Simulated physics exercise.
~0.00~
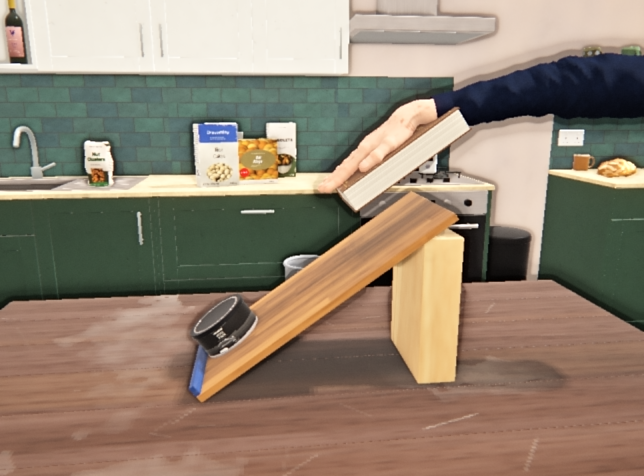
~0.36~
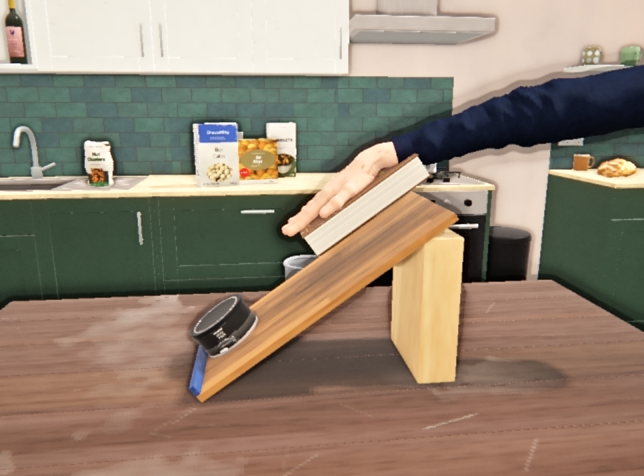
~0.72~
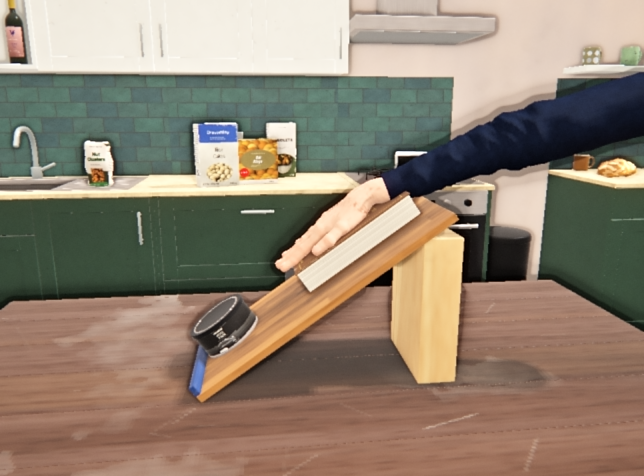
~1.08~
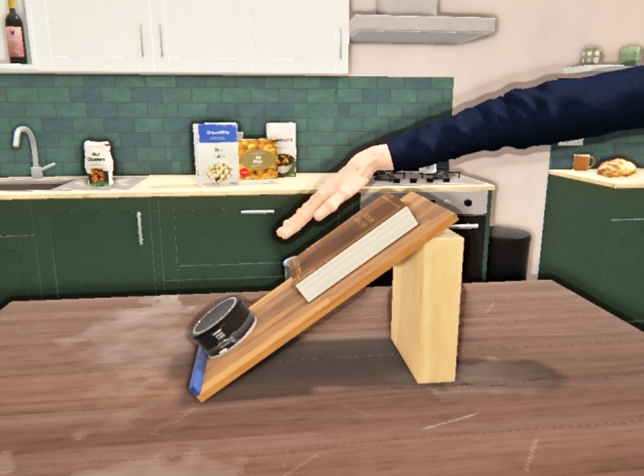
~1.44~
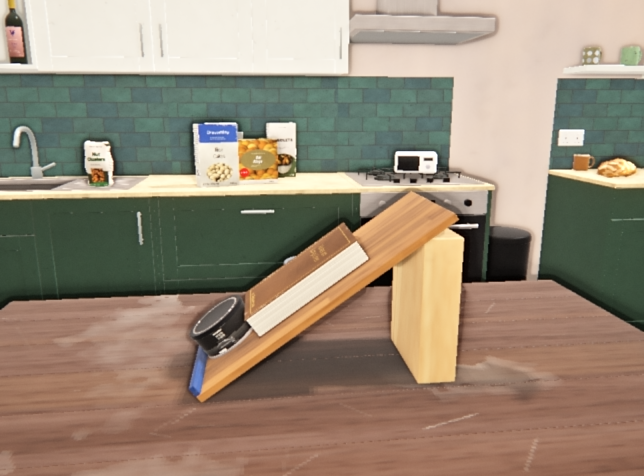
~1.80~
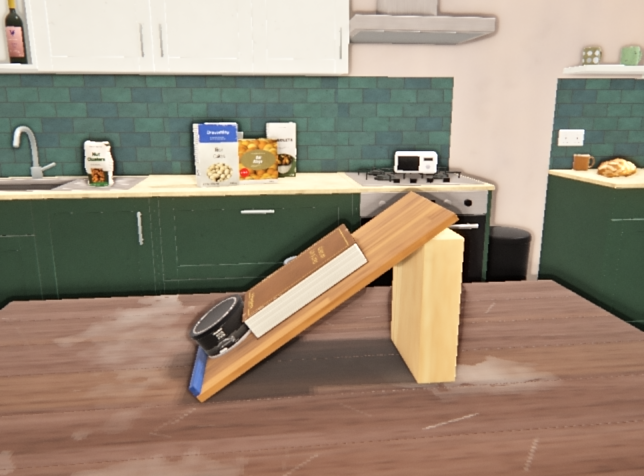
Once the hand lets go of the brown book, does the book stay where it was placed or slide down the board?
The brown book slides down the board after the hand lets go, and it ends up resting against the black tub near the bottom.
